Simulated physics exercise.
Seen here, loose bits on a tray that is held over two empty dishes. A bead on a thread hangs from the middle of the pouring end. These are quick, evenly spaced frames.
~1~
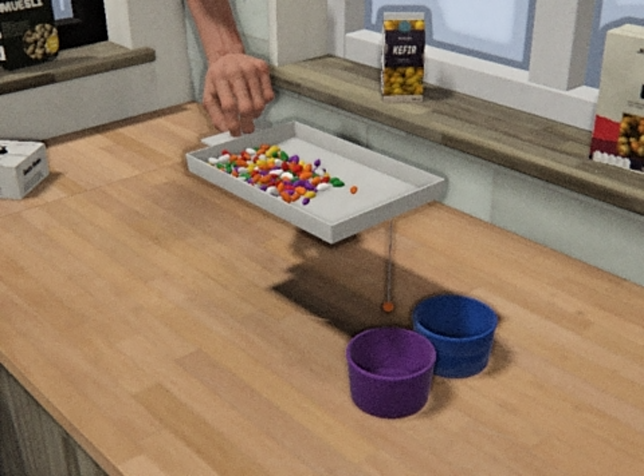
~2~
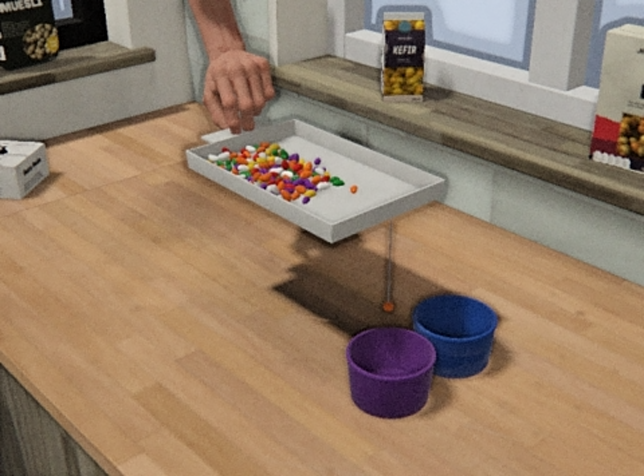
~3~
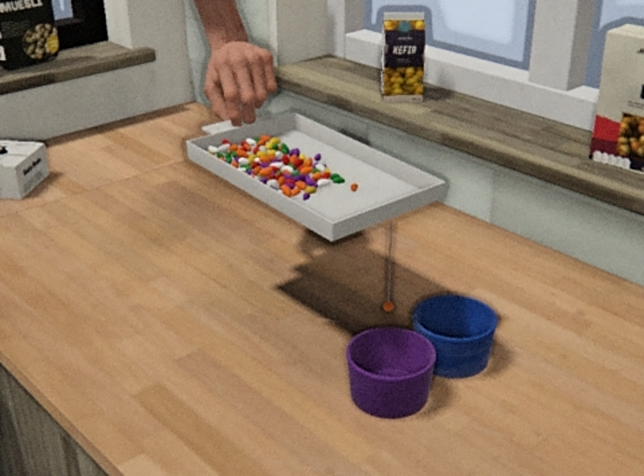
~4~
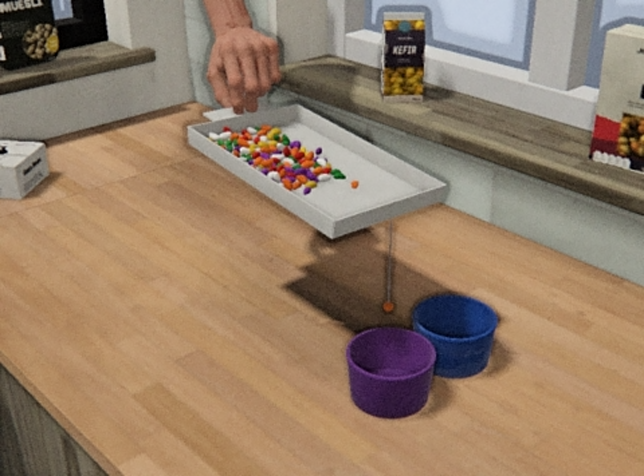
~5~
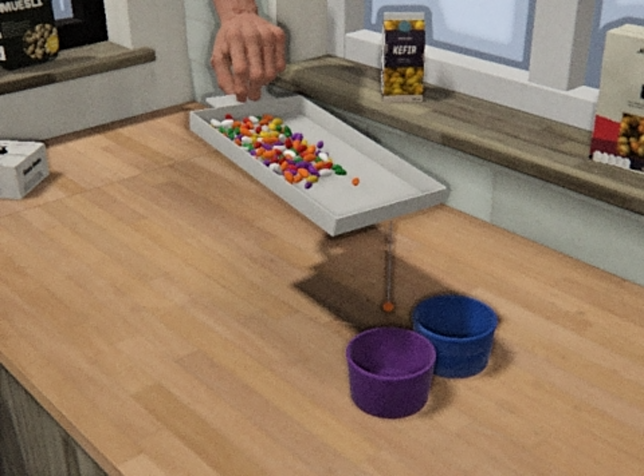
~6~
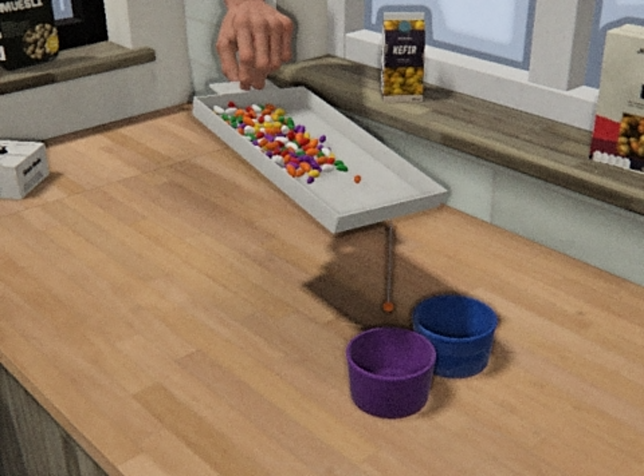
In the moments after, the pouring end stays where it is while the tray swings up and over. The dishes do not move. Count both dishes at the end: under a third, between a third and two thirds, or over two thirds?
Caught overall: From one third to two thirds.
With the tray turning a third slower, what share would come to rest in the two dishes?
About 50 per cent.
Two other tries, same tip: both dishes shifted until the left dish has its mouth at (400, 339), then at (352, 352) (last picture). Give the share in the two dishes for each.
First some 70, then 40 per cent.
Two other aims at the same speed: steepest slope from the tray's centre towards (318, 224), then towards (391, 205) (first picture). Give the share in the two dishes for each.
In turn 20 and 80 in a hundred.
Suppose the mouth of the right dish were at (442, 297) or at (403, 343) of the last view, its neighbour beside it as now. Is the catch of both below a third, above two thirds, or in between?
One: Above two thirds. Two: Less than a third.
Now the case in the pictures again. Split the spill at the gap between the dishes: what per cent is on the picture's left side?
Close to 30 per cent.
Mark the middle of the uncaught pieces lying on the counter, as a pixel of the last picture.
Near (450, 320).
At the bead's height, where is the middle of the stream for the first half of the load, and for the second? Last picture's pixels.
The first part at (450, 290); the rest at (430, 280).
Soon after the last picture, tray tipped steeply; nearly all on the tray; a stray few in the air.
A little later, tray tipped past a quarter turn; most on the tray; a small part in the right dish; a small part outside both; a stray few in the air.
Later still, tray tipped past a quarter turn; about half in the right dish; about half outside both.
At rest, tray tipped past a quarter turn; none in the left dish; about half in the right dish; about half outside both.
